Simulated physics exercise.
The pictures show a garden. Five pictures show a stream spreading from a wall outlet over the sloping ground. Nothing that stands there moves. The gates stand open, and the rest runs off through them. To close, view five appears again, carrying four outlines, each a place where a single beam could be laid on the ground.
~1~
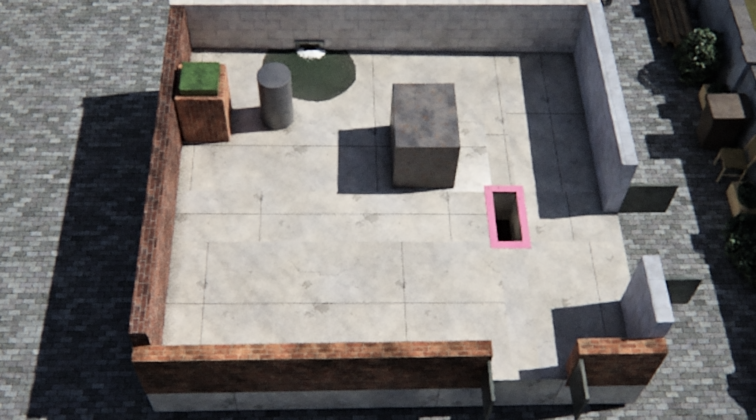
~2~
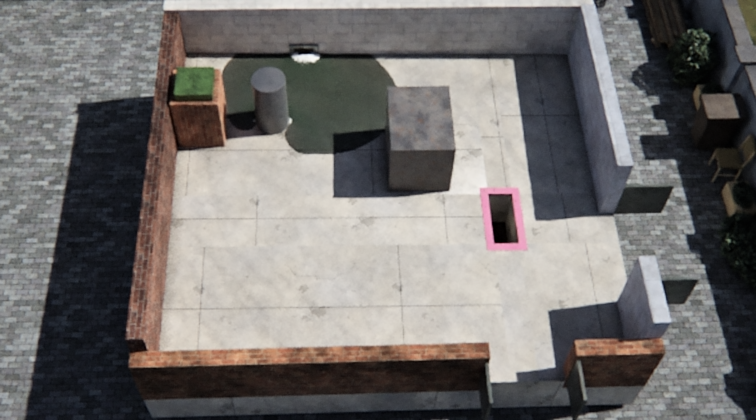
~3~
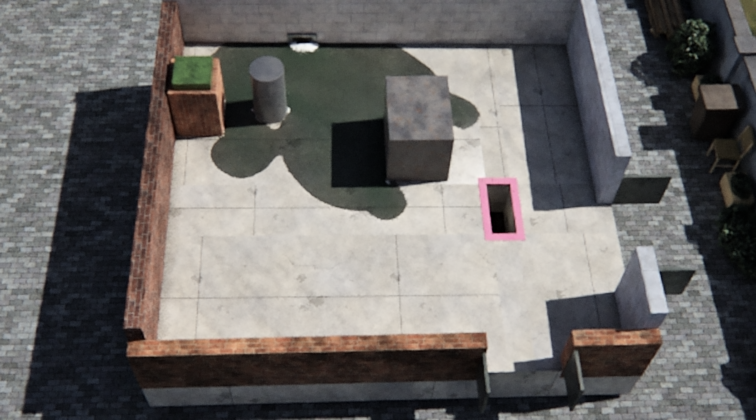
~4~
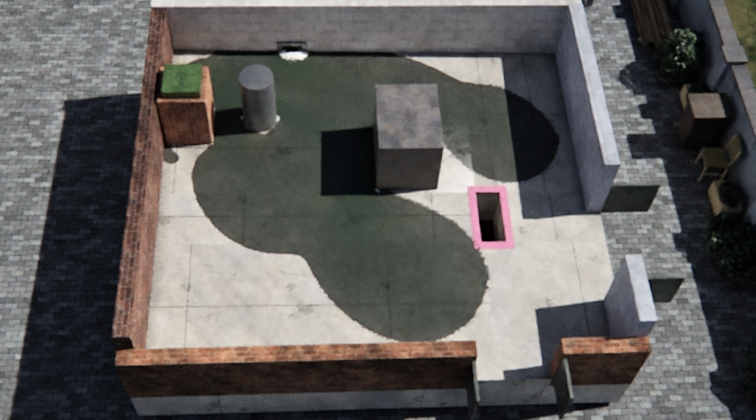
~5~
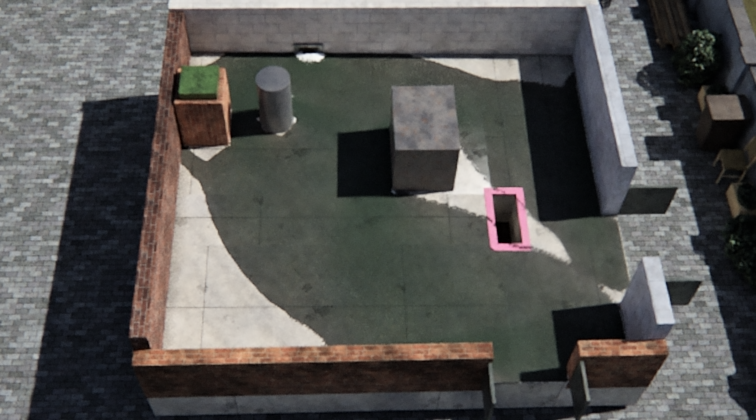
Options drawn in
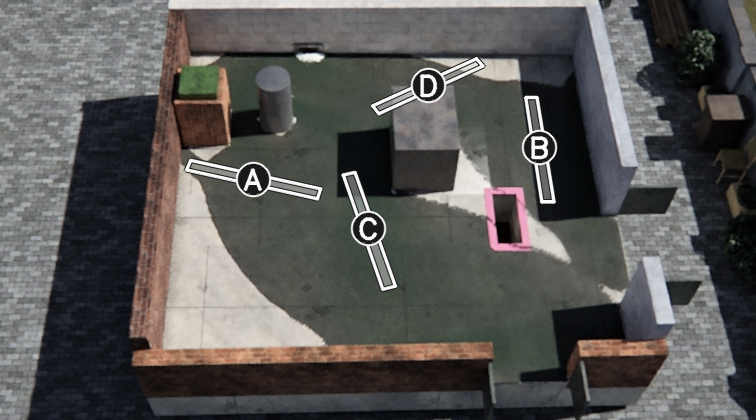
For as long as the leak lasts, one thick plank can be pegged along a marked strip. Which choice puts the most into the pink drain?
B.
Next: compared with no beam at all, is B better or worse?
It is better.
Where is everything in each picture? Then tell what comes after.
Outfall at (310, 46); pink drain at (507, 216); open gate at (611, 255); open gate at (525, 365); water covers 4 % of the ground and shows as far out as (329, 92); pink drain still dry.
Water covers 13 % of the ground and shows as far out as (306, 148); pink drain still dry.
Water covers 25 % of the ground and shows as far out as (398, 204); pink drain still dry.
Water covers 50 % of the ground and shows as far out as (462, 320); pink drain still dry.
Water covers 73 % of the ground and shows as far out as (608, 314); pink drain still dry.
On the marked copy, A from (188, 165) to (319, 193); B from (547, 201) to (531, 97); C from (349, 173) to (389, 287); D from (375, 109) to (479, 62).
Choosing A, about 5 % of the stream runs into the pink drain, about 95 % out by the gates.
Choosing B, about 13 % of the stream runs into the pink drain, about 87 % out by the gates.
Choosing C, about 5 % of the stream runs into the pink drain, about 95 % out by the gates.
Choosing D, about 2 % of the stream runs into the pink drain, about 98 % out by the gates.
